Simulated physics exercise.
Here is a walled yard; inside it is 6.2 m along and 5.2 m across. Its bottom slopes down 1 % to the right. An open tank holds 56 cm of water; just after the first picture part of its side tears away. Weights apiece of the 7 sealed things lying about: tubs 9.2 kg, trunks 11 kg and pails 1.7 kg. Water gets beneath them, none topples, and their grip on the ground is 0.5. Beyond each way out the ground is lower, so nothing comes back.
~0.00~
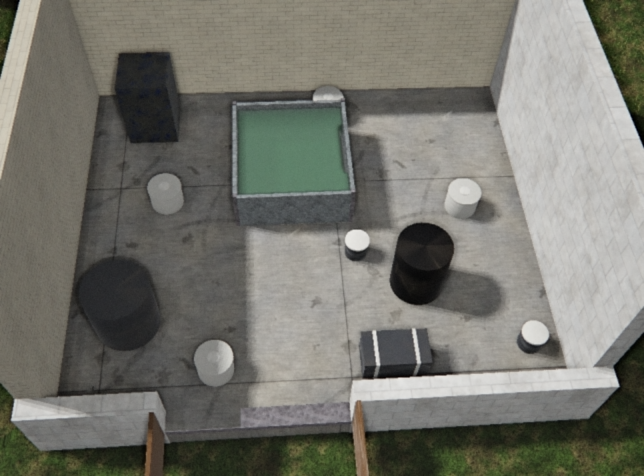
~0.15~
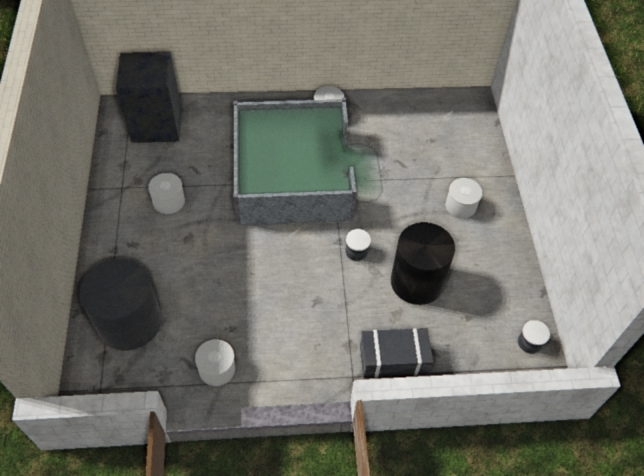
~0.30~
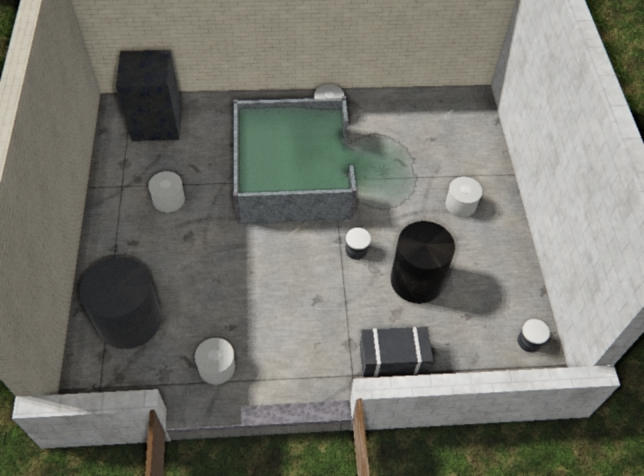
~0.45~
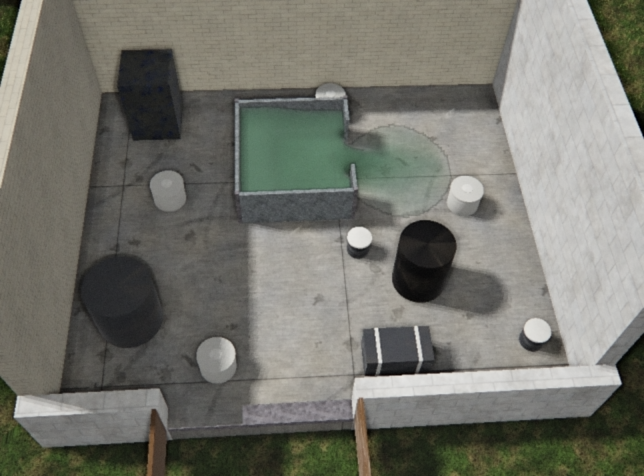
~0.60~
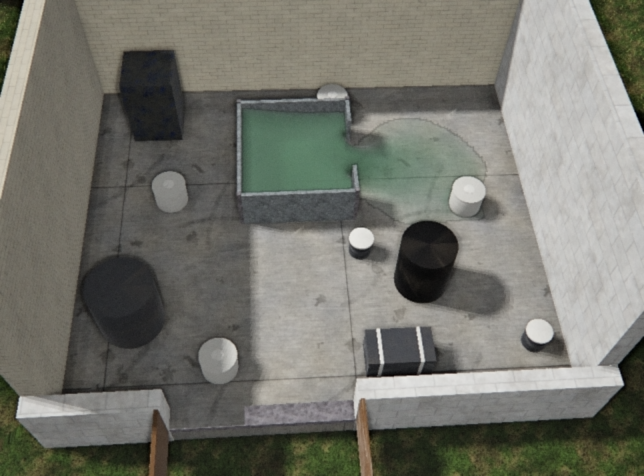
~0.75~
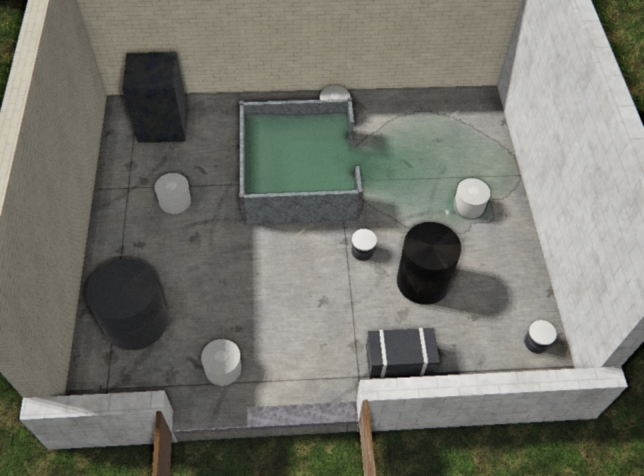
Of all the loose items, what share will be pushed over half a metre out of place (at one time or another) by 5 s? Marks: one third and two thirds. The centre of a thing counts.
Share: One to two thirds.
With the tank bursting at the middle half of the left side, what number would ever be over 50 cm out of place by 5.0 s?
In that case 2 of them.
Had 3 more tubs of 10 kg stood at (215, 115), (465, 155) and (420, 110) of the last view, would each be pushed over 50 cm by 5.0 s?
In that order: Short of it, over, more.
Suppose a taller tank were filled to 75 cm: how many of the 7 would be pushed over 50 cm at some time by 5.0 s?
Then 4.
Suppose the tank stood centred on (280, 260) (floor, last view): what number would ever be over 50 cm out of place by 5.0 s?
In that case 4 of them.
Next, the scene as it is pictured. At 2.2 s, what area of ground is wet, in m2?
Some 11.0 m2.
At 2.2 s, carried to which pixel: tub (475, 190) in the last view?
Around (536, 285).
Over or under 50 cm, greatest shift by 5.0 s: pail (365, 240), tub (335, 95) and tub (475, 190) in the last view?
In that order: Under, past it, more.
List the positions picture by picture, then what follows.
A tub at (465, 191), on the bottom; a tub at (164, 186) rests on the ground; 2.3 m2 under water; 0 of 7 have shifted, in the first picture.
A tub at (466, 191) rests on the ground; a tub at (165, 186), on the bottom; 2.8 m2 under water; 0 of 7 have shifted, in the second picture.
A tub at (466, 190), on the bottom; a tub at (165, 184) rests on the ground; 3.4 m2 under water; 0 of 7 have shifted, in the third picture.
A tub at (467, 189) rests on the ground; a tub at (166, 184) rests on the ground; 4.2 m2 under water; 0 of 7 have shifted, in the fourth picture.
A tub at (469, 189), on the bottom; a tub at (168, 184), on the bottom; water covers 5.1 m2; 0 of 7 have shifted, in the fifth picture.
A tub at (474, 191), on the bottom; a tub at (171, 186), on the bottom; water covers 6.1 m2; 0 of 7 have shifted, in the sixth picture.
After 1.1 s 0 of 7 are over 50 cm from their spots; 0 afloat.
After 2.2 s 1 of 7 are over 50 cm from their spots; 1 afloat.
After 3.5 s 2 of 7 are over 50 cm from their spots; 2 afloat.
After 5.0 s 4 of 7 are over 50 cm from their spots, and 4 have been at some point; 1 afloat.
